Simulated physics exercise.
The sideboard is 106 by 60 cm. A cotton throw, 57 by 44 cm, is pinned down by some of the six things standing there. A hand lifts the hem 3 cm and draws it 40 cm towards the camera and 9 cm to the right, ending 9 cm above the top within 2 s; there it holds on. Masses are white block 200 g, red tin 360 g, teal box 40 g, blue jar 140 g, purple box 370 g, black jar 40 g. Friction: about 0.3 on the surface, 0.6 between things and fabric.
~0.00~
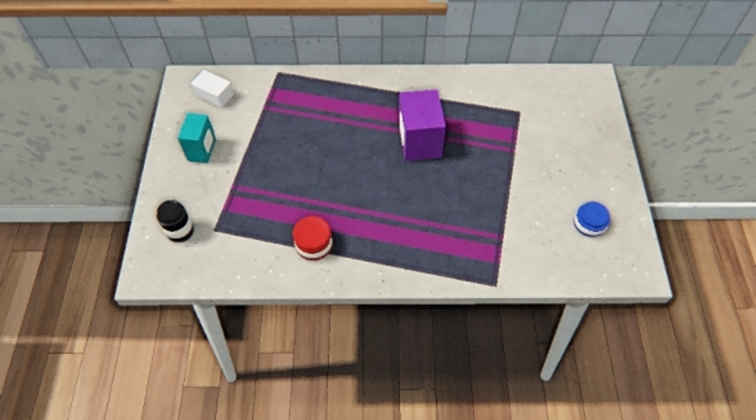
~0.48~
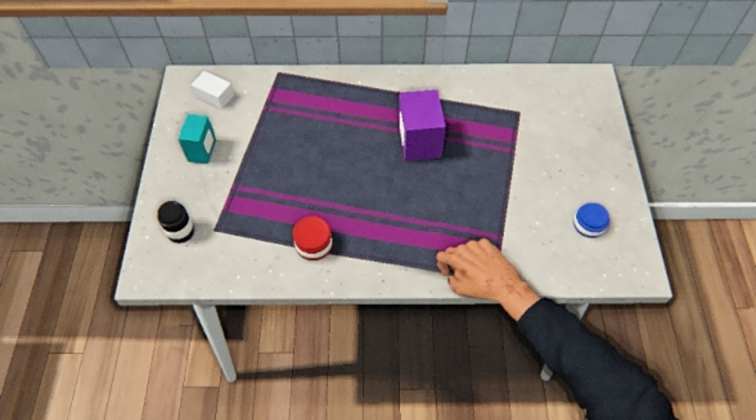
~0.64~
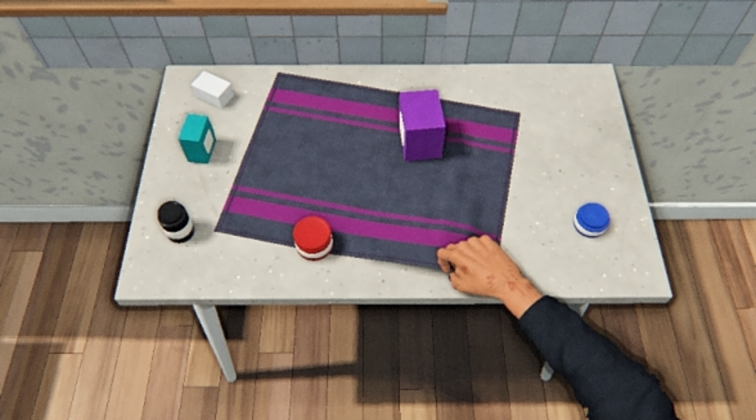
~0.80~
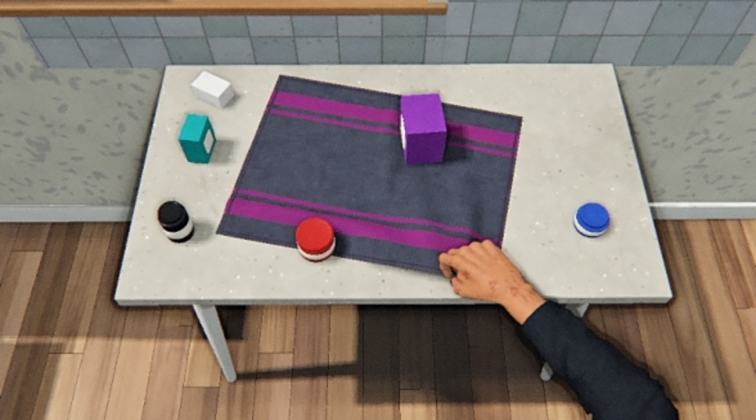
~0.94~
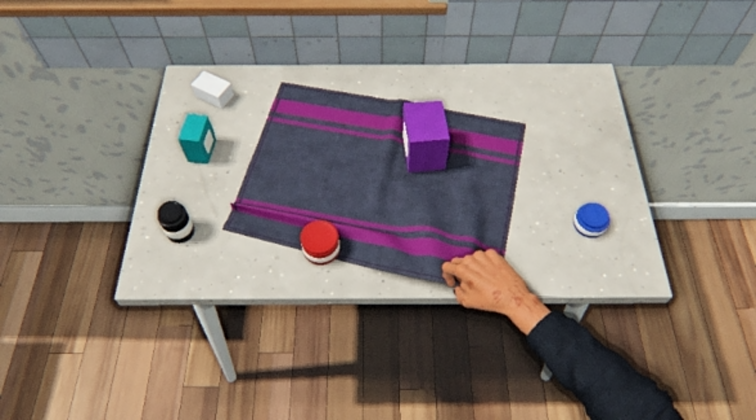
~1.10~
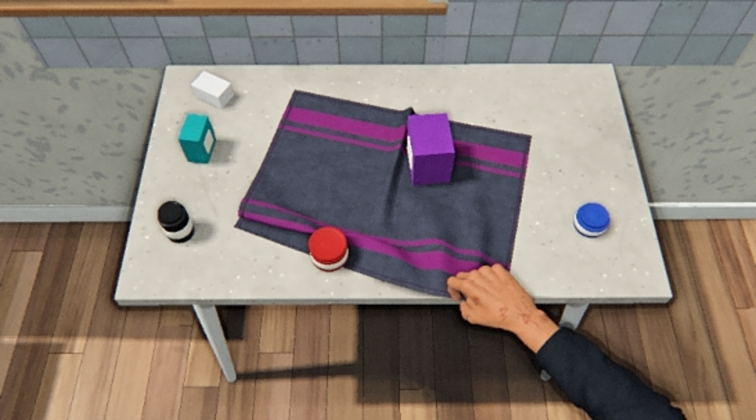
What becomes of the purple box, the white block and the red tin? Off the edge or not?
The purple box goes over the edge, the white block stays on, the red tin falls off.
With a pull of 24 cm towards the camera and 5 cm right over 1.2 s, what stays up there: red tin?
Then: Red tin drops off.
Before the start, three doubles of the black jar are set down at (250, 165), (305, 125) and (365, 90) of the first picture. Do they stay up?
In that order: Goes over, goes over, stays on.
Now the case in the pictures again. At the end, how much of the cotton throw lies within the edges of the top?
Some 0 per cent of it.
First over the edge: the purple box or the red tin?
First goes the red one.
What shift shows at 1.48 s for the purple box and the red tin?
About: Purple box 20 cm, red tin 15 cm.
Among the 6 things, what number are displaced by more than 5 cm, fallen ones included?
That makes 2.
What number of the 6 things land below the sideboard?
I count 2.
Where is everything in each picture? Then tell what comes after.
In the first picture, shows, purple box (422, 109); white block (211, 83); red tin (312, 232); cotton throw corners (214, 232) (278, 72) (520, 112) (497, 287).
In the second picture, shows, cotton throw corners (214, 232) (278, 72); grip (448, 274).
In the third picture, shows, cotton throw corners (214, 232) (278, 72); grip (449, 271).
In the fourth picture, shows, purple box (424, 112); red tin (315, 233); cotton throw corners (216, 234) (280, 75); grip (451, 276).
In the fifth picture, shows, purple box (427, 120); red tin (319, 236); cotton throw corners (223, 230) (281, 82); grip (454, 285).
In the sixth picture, shows, purple box (431, 133); white block (211, 84); red tin (328, 243); cotton throw corners (234, 228) (294, 90) (531, 136); grip (459, 299).
At 1.5 s, 85 % of the cotton throw is still over the top; purple box 18 cm off its start, red tin 13 cm off its start.
At 1.9 s, 55 % of the cotton throw is still over the top; red tin over the edge, purple box 29 cm off its start.
At 2.2 s, 30 % of the cotton throw is still over the top; purple box 39 cm off its start at (481, 280), red tin over the edge.
At 2.6 s, 0 % of the cotton throw is still over the top; purple box over the edge, red tin over the edge.
At 4.2 s, 0 % of the cotton throw is still over the top; purple box over the edge, red tin over the edge, white block 0 cm off its start at (211, 84).
